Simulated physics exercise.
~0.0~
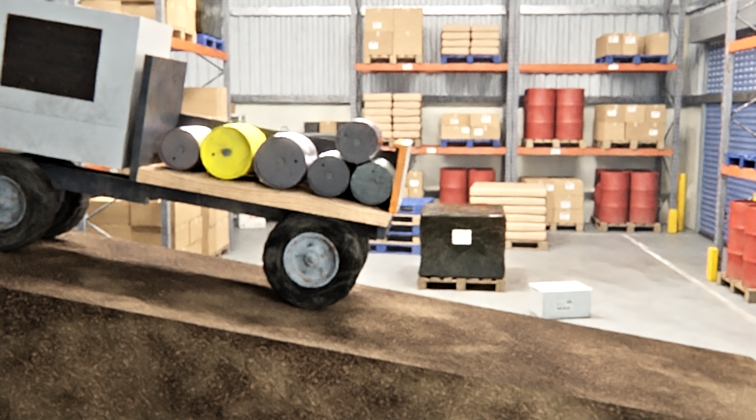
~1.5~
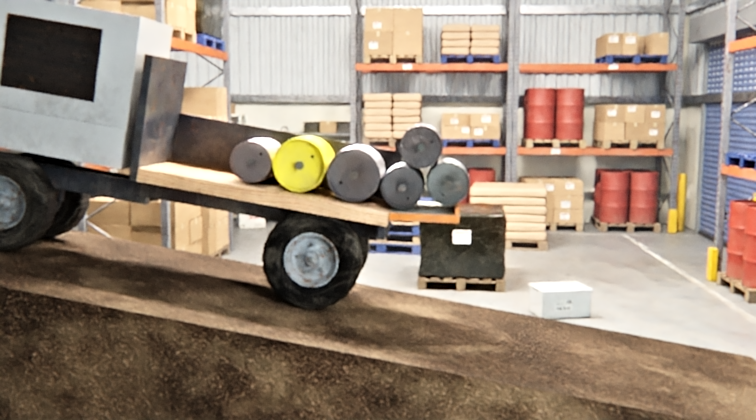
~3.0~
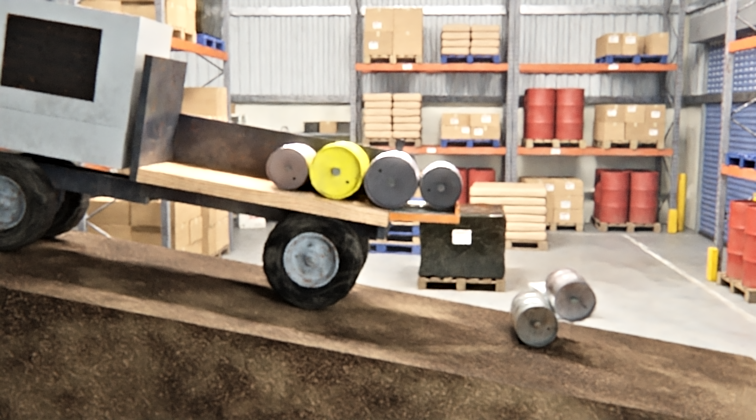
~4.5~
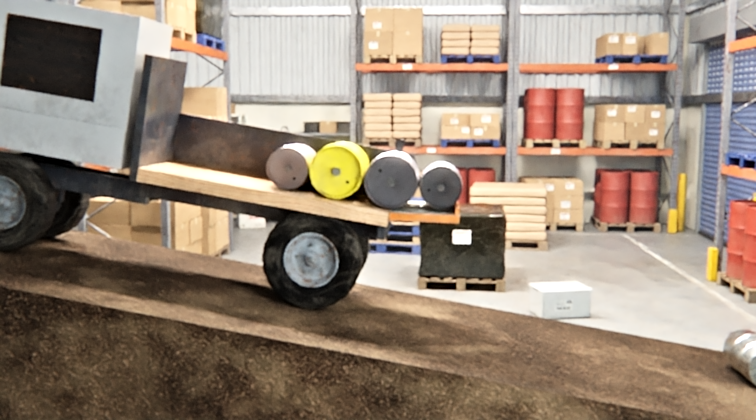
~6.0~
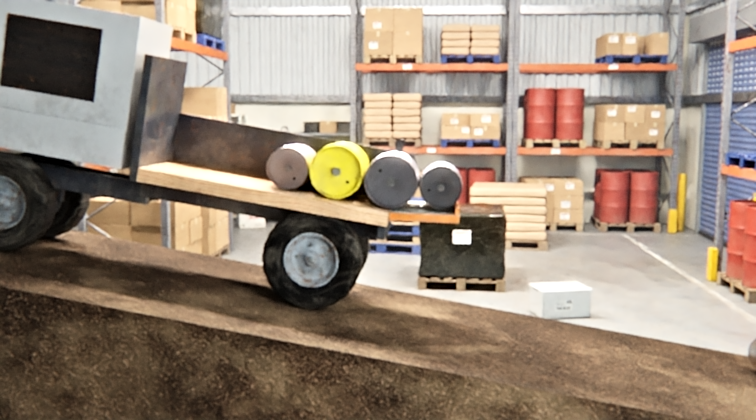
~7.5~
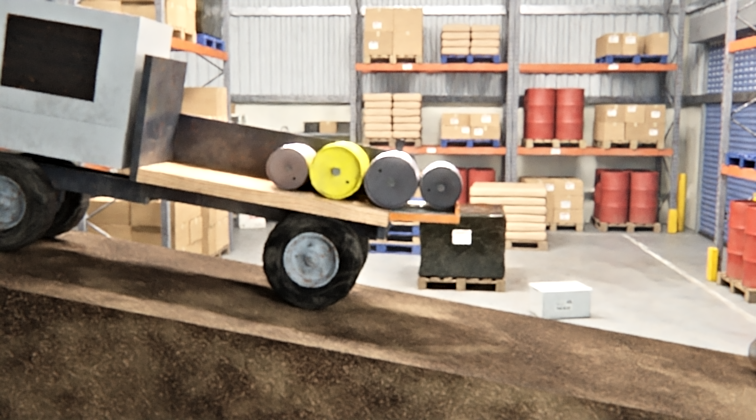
A parked pick-up's tailgate drops, two kegs roll off downhill, and four stay aboard, including the yellow.
